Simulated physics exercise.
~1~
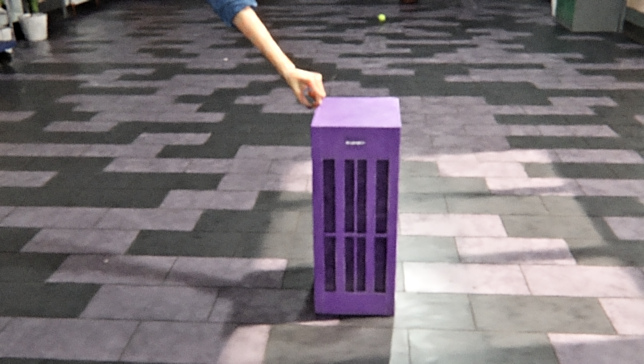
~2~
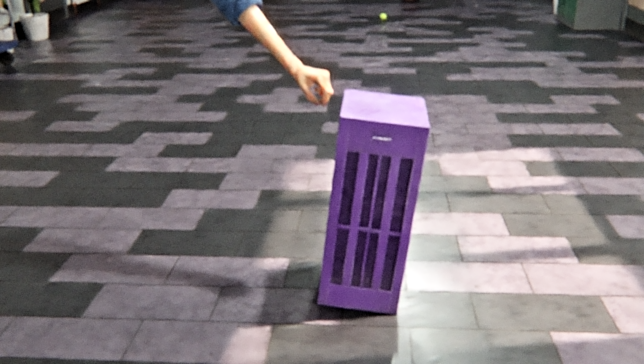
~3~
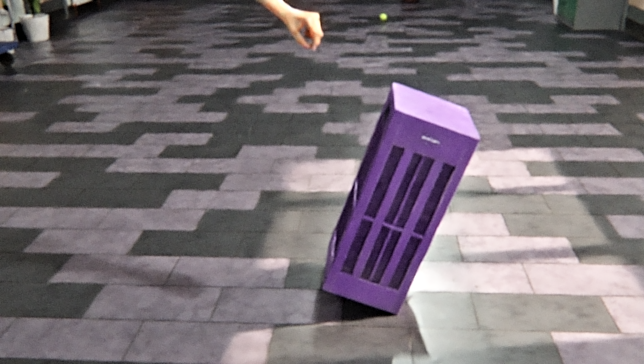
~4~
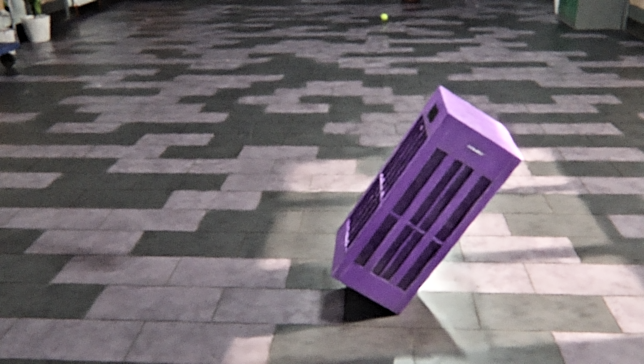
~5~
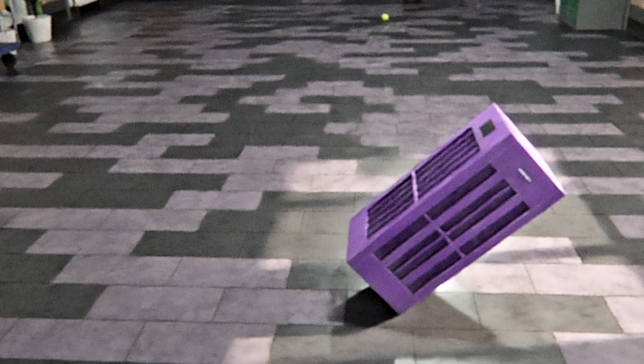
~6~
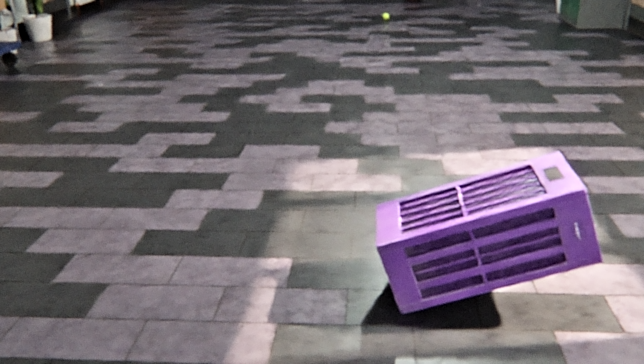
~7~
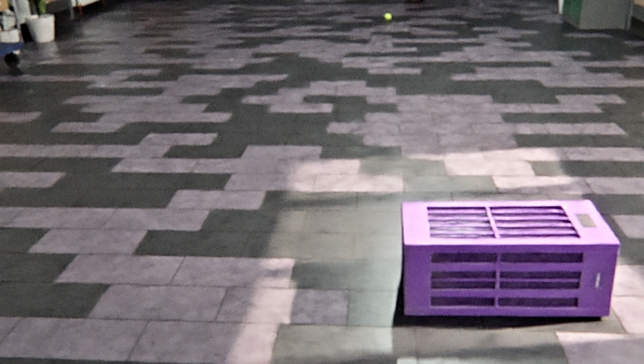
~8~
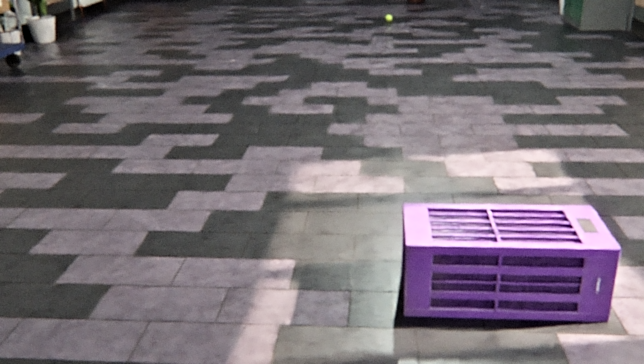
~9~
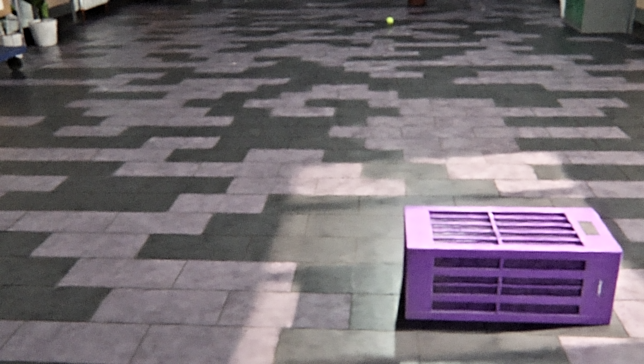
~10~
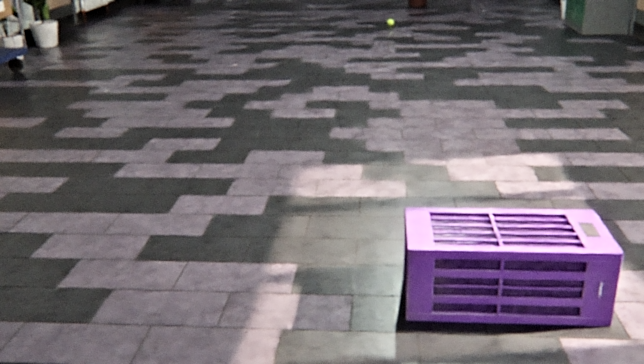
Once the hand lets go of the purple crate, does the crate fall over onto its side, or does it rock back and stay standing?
The purple crate falls over to the right and comes to rest on its side.
